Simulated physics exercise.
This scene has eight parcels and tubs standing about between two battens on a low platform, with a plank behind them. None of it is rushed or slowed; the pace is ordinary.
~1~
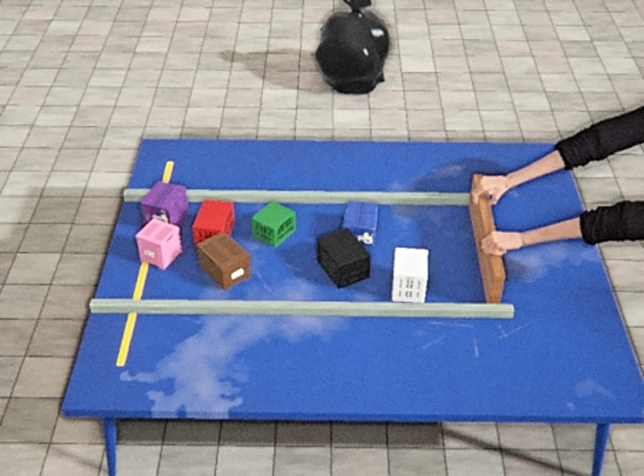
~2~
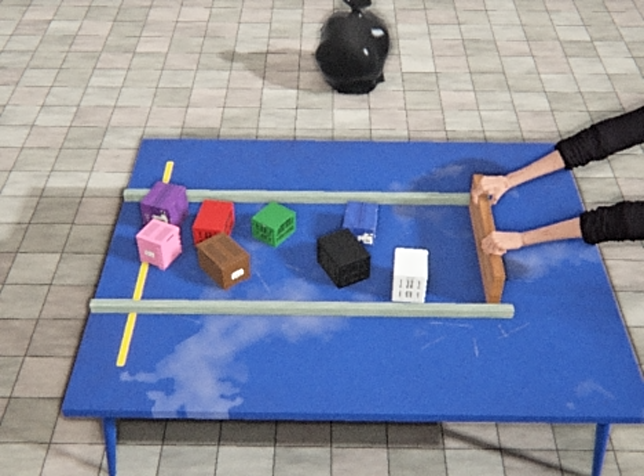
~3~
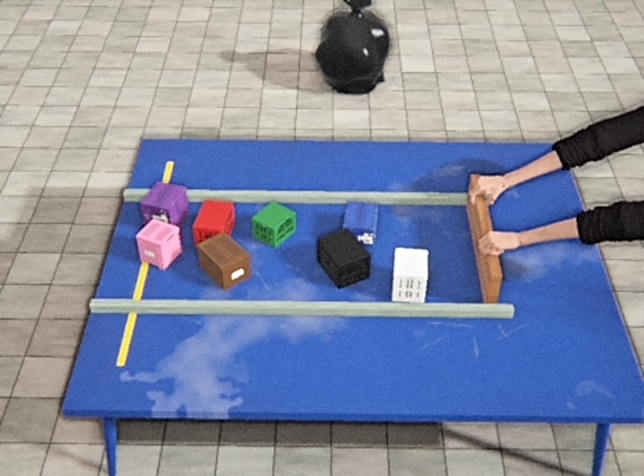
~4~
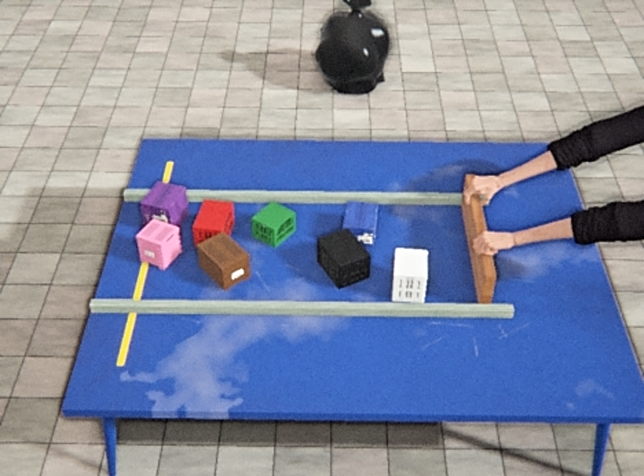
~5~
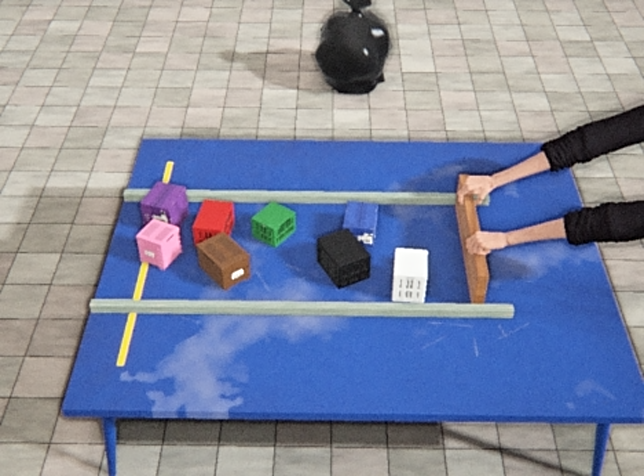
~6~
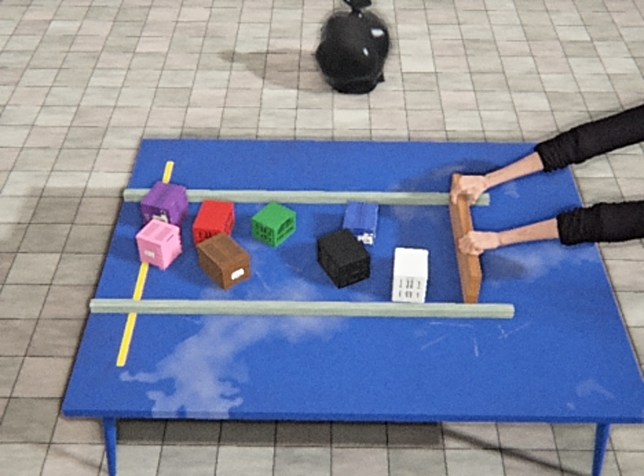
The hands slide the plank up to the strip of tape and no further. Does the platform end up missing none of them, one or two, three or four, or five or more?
The ones going over the edge come to at least five, I'd say.
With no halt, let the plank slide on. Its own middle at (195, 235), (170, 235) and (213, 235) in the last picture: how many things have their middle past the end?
The numbers are 1, 3 and 1.
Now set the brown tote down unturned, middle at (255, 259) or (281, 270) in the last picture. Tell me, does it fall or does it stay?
Place by place, it goes over; tumbles off.
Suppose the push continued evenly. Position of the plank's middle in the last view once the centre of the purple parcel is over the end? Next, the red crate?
Middle approx. at (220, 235), then approx. at (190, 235).
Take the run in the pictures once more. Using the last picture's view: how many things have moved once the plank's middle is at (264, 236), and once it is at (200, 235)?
Answer - first 7, then 8.
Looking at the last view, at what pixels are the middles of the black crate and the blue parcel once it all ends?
Final pixels, roughly: (111, 249) for the first, (137, 219) for the other.
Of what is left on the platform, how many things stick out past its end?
I make it 1.
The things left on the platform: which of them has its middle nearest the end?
The black crate is foremost.
Soon after, none off yet; purple parcel at rest near (165, 209); pink tote at rest near (159, 245); red crate at rest near (214, 225).
At rest, the number that fall off is five or more; fallen, green crate, brown tote, red crate, pink tote and purple parcel.
